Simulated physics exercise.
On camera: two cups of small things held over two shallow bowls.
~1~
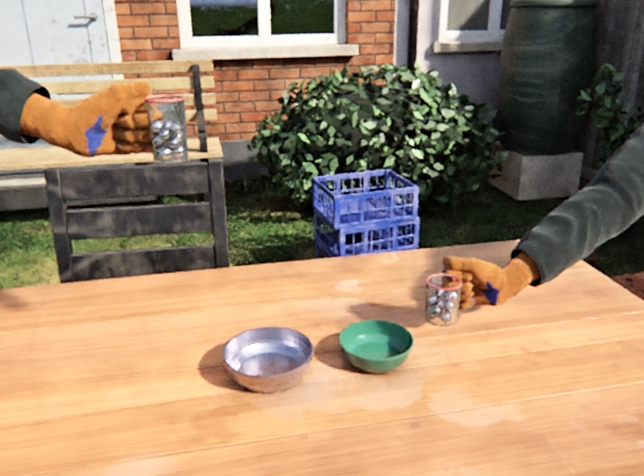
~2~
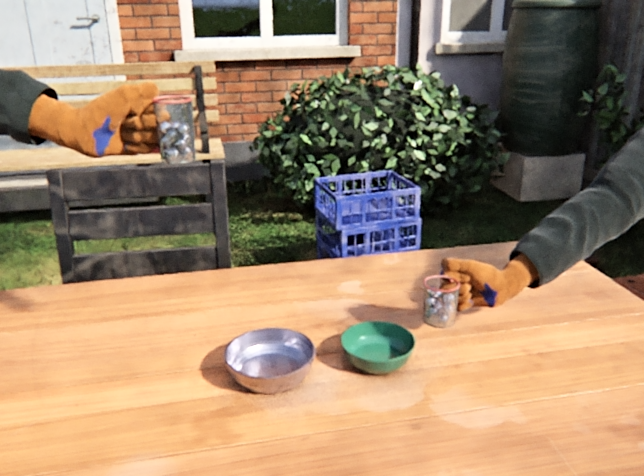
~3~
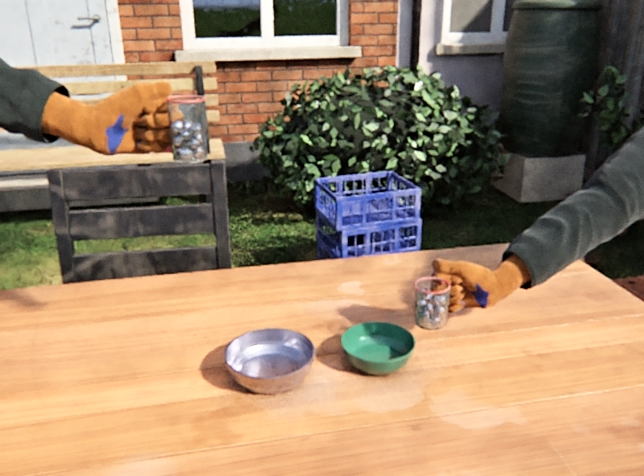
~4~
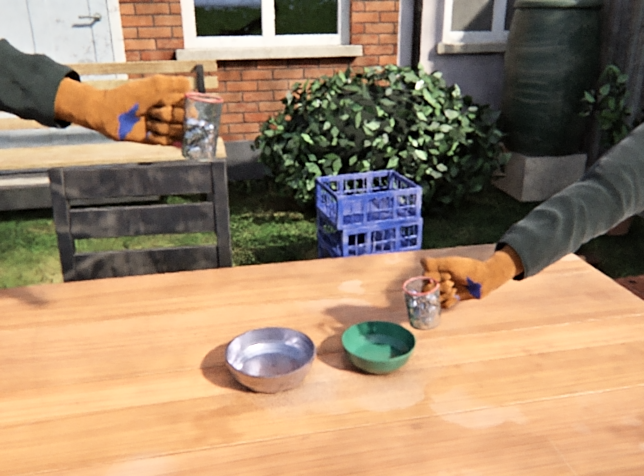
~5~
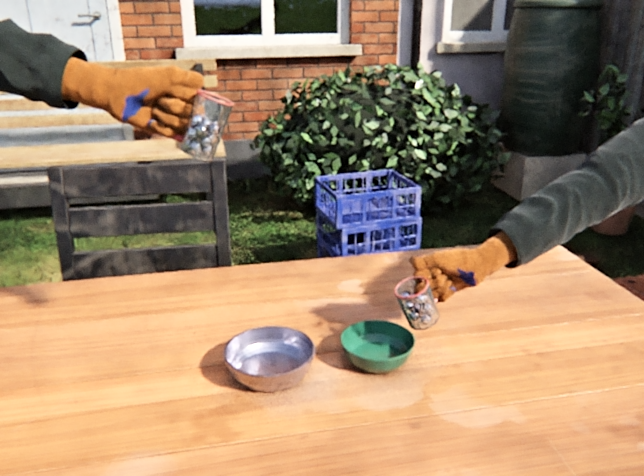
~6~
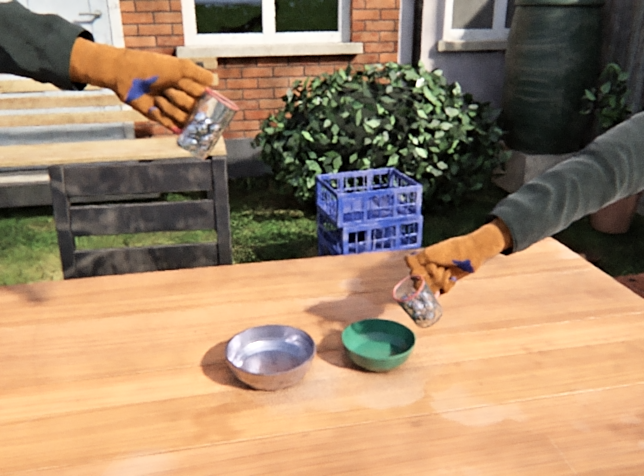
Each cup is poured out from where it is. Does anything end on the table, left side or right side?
The left dish ends with pieces scattered round it; the right one holds every piece.
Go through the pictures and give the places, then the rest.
Left dish at (274, 378), empty; left cup at (168, 129), holding steel balls, high above its dish; right dish at (388, 361), empty; right cup at (442, 300), holding steel balls, just above its dish, in the first picture.
Left cup at (175, 130), upright; right cup at (440, 302), upright, in the second picture.
Left cup at (188, 129), upright; right cup at (431, 304), upright, in the third picture.
Left cup at (201, 128), tipped 10°; right cup at (423, 304), tipped 10°, in the fourth picture.
Left cup at (206, 126), tipped 22°; right cup at (418, 304), tipped 22°, in the fifth picture.
Left dish at (276, 376); left cup at (207, 125), tipped 35°; right dish at (390, 360); right cup at (419, 302), tipped 35°, in the sixth picture.
Then, 0.44 s past the last view, left, all still in the cup; right, all still in the cup.
Then, 0.82 s past the last view, left, most still in the cup, about a quarter in the air; right, about two thirds still in the cup, about a quarter in the dish, a small part in the air.
Then, 1.15 s past the last view, left, about half in the dish, about half in the air; right, all in the dish.
Finally, left, about half in the dish, about half outside the dish; right, all in the dish, none outside the dish.
